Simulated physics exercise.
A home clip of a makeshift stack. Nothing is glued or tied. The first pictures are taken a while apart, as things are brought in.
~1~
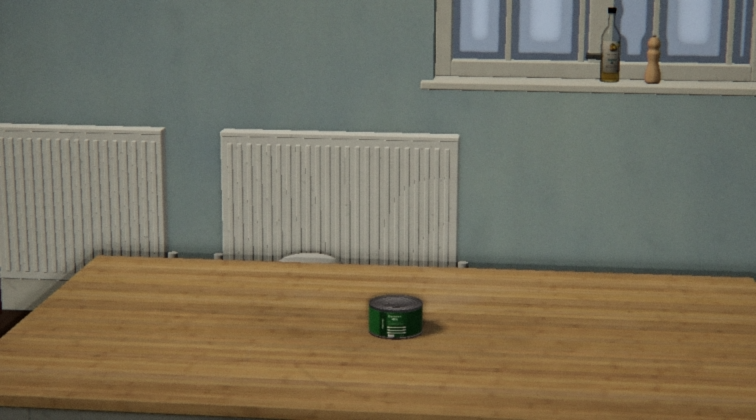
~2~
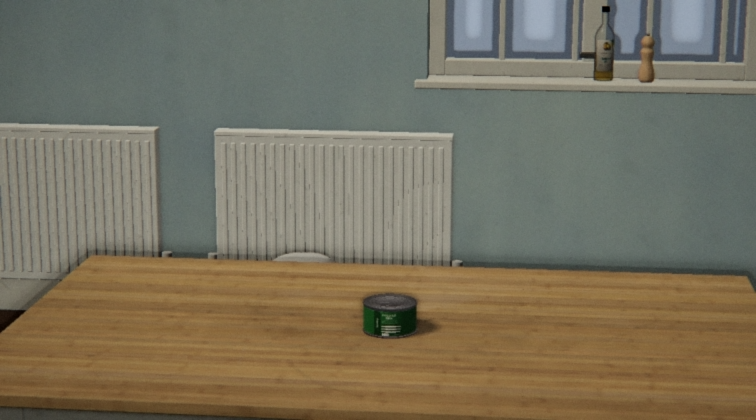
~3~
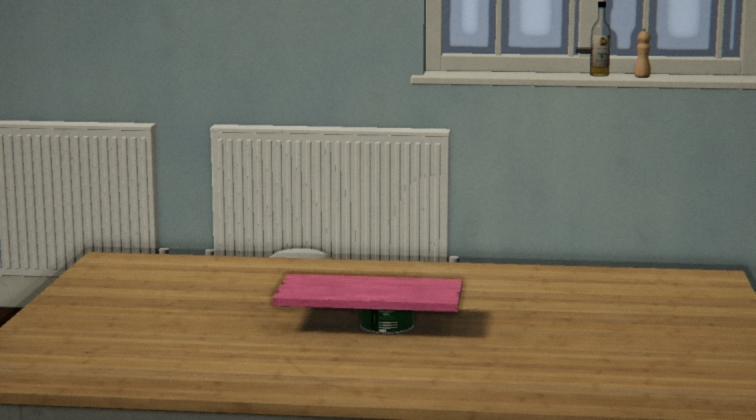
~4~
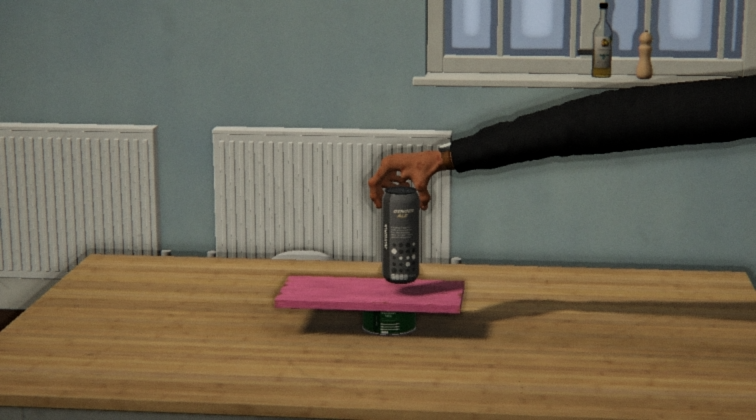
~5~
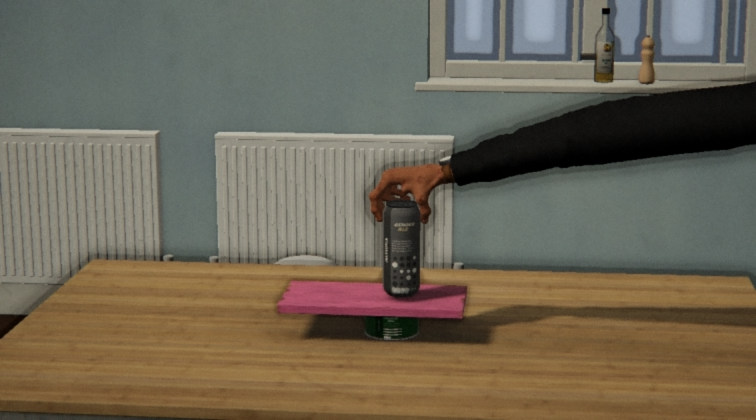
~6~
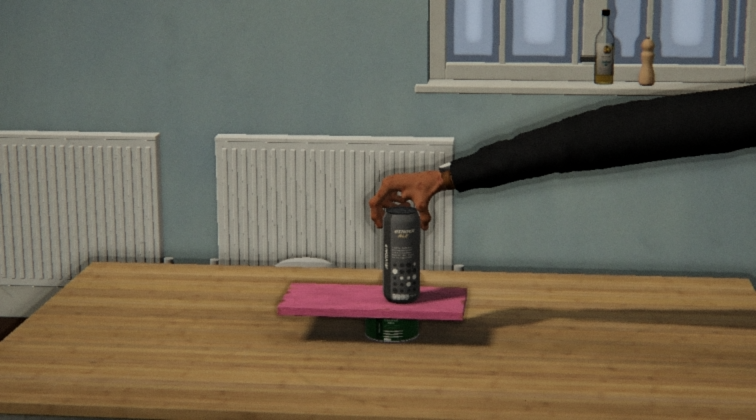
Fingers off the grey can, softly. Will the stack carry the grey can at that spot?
In the end the stack holds.
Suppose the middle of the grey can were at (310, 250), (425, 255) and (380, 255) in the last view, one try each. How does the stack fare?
First try: It gives way; second try: It holds; third try: It stays up.
Then, 0.30 s after the last picture, nothing has stirred.
Then, 0.70 s after the last picture, grey can resting near (402, 255).
At rest, all 3 in place. Seen from the same camera at the end, grey can near (402, 255). The stack stays up.
